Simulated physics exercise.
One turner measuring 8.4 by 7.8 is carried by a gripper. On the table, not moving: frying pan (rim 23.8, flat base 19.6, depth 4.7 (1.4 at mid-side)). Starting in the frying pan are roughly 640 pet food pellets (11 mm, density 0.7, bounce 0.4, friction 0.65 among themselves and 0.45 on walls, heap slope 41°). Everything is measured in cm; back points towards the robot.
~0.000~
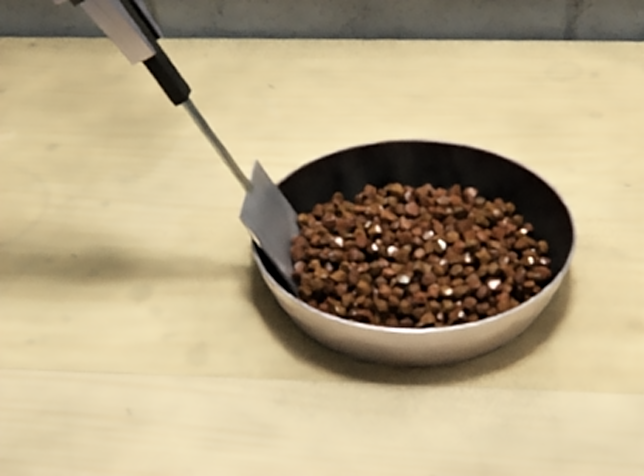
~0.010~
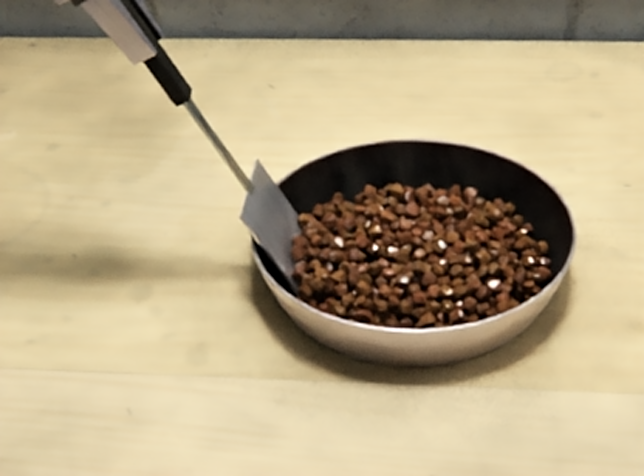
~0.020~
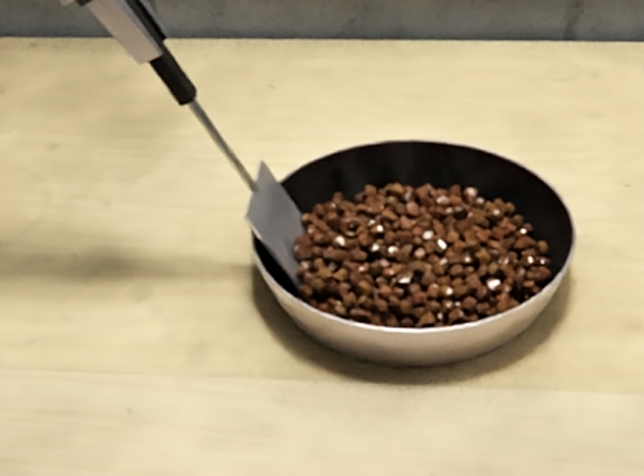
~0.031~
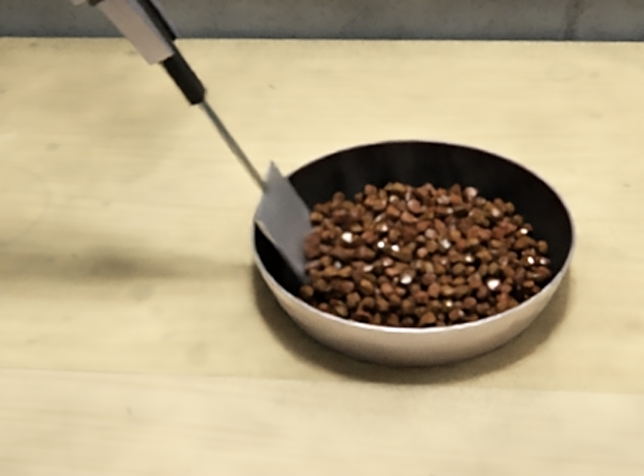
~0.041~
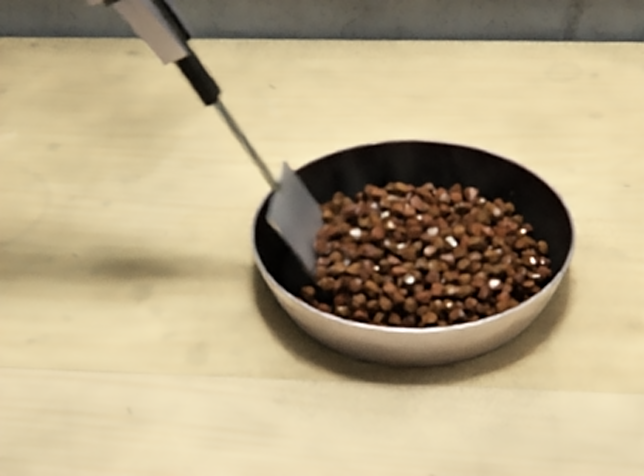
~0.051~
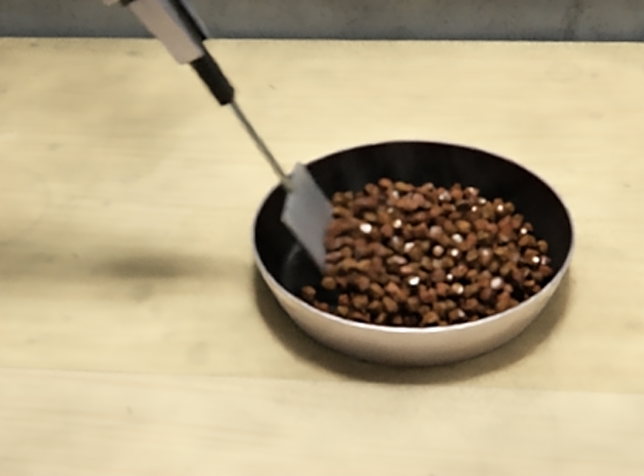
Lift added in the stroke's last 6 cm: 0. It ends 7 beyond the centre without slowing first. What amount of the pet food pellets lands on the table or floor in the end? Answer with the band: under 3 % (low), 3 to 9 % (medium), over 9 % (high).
High, over 9 %.
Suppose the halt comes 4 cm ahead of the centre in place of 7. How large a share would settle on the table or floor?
Result: Approx. 5 %.
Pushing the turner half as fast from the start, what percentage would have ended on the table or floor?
Some 5 in a hundred.
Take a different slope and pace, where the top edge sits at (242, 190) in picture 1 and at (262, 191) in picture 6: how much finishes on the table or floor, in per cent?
0 per cent.
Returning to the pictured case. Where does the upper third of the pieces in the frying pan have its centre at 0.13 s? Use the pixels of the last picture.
It is centred close to (462, 233).
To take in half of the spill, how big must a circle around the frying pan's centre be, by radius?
Roughly 20 centimetres.
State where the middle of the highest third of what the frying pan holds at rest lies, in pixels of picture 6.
Pixel estimate: About (516, 244).
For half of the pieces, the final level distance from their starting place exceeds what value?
The value is roughly 4 cm.
By 0.09 s, sloping 62°, highest piece 7 above the table; 637 in the frying pan.
By 0.13 s, sloping 62°, highest piece 8 above the table; 637 in the frying pan.
By 0.35 s, sloping 62°, highest piece 8 above the table; 523 in the frying pan, 88 on the table or floor, 26 on the blade or in flight.
By 1.40 s, sloping 62°, highest piece 6 above the table; 522 in the frying pan, 115 on the table or floor.
Final count, 522 in the frying pan, 115 on the table or floor. That is 18 % on the table or floor.
